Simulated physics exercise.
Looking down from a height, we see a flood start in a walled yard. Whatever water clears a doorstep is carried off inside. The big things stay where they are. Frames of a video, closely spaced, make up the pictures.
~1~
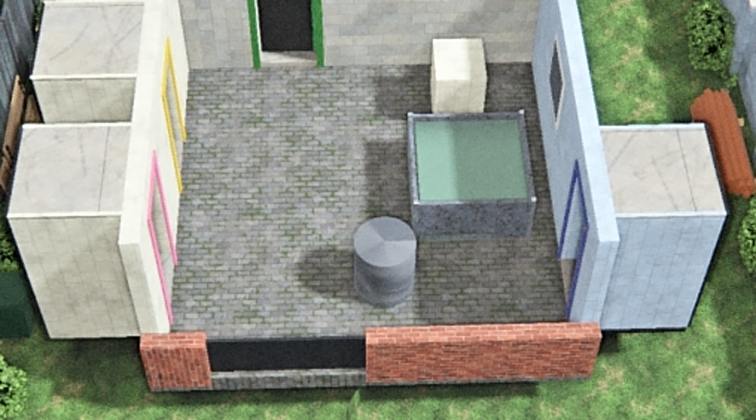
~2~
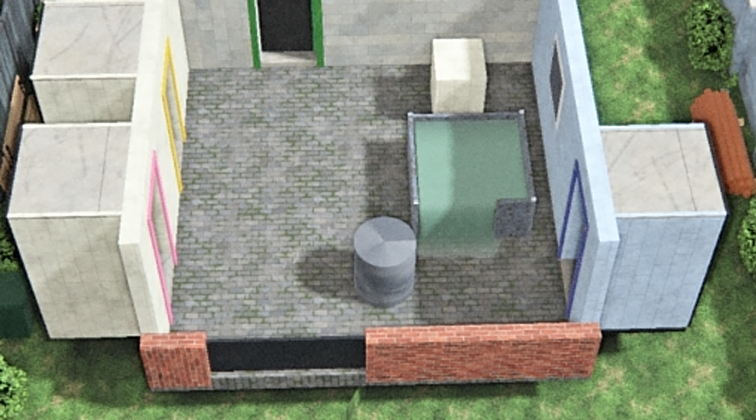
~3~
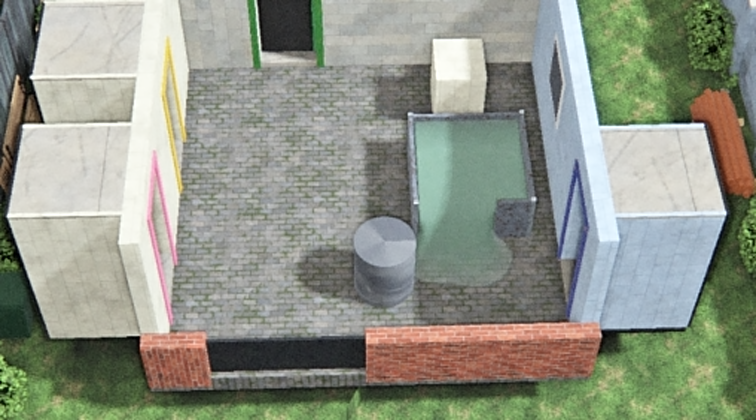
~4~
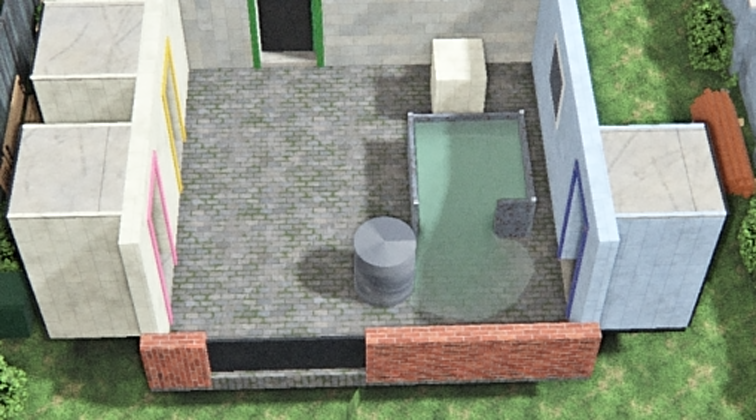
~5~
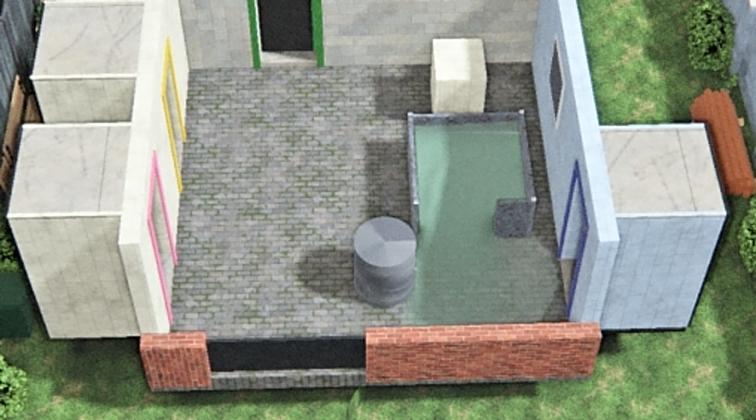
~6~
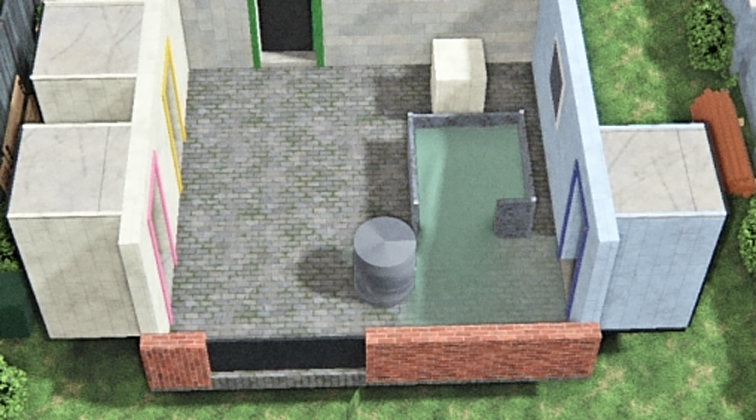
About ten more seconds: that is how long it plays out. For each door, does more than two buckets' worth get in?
Result: The green door does not go over two buckets, the pink door does not go over two buckets, the yellow door does not go over two buckets, the blue door goes over two buckets.
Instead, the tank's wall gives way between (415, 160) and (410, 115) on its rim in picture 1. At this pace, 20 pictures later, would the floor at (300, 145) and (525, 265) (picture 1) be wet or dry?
Taking them in turn, they come out soaked and spared.
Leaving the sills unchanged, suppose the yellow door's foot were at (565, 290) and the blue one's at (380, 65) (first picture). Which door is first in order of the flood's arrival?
It's the one in yellow.
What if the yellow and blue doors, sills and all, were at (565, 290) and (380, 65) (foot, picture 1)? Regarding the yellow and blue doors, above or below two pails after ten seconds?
Note - yellow door overshoots, blue door undershoots.
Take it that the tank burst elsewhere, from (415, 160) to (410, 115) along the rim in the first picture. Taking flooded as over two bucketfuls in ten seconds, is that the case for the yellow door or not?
Well, the yellow door is swamped.
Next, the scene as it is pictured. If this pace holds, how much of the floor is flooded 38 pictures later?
That should be about 85 %.
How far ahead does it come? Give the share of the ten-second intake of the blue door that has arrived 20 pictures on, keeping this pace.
Working it through, I arrive at 45 %.
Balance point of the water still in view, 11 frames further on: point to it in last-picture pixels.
Roughly (447, 264).
A moment on, water covers 20 % of the floor; the green door not reached, the pink door not reached, the yellow door not reached, the blue door under two buckets in.
Next, water covers 40 % of the floor; the green door not reached, the pink door not reached, the yellow door not reached, the blue door under two buckets in.
Then, water covers 55 % of the floor; the green door not reached, the pink door wet at the sill, nothing in, the yellow door wet at the sill, nothing in, the blue door over two buckets in.
Later, water covers 85 % of the floor; the green door wet at the sill, nothing in, the pink door wet at the sill, nothing in, the yellow door wet at the sill, nothing in, the blue door far over two buckets in.
In the end, water covers 95 % of the floor; the green door wet at the sill, nothing in, the pink door wet at the sill, nothing in, the yellow door wet at the sill, nothing in, the blue door far over two buckets in.
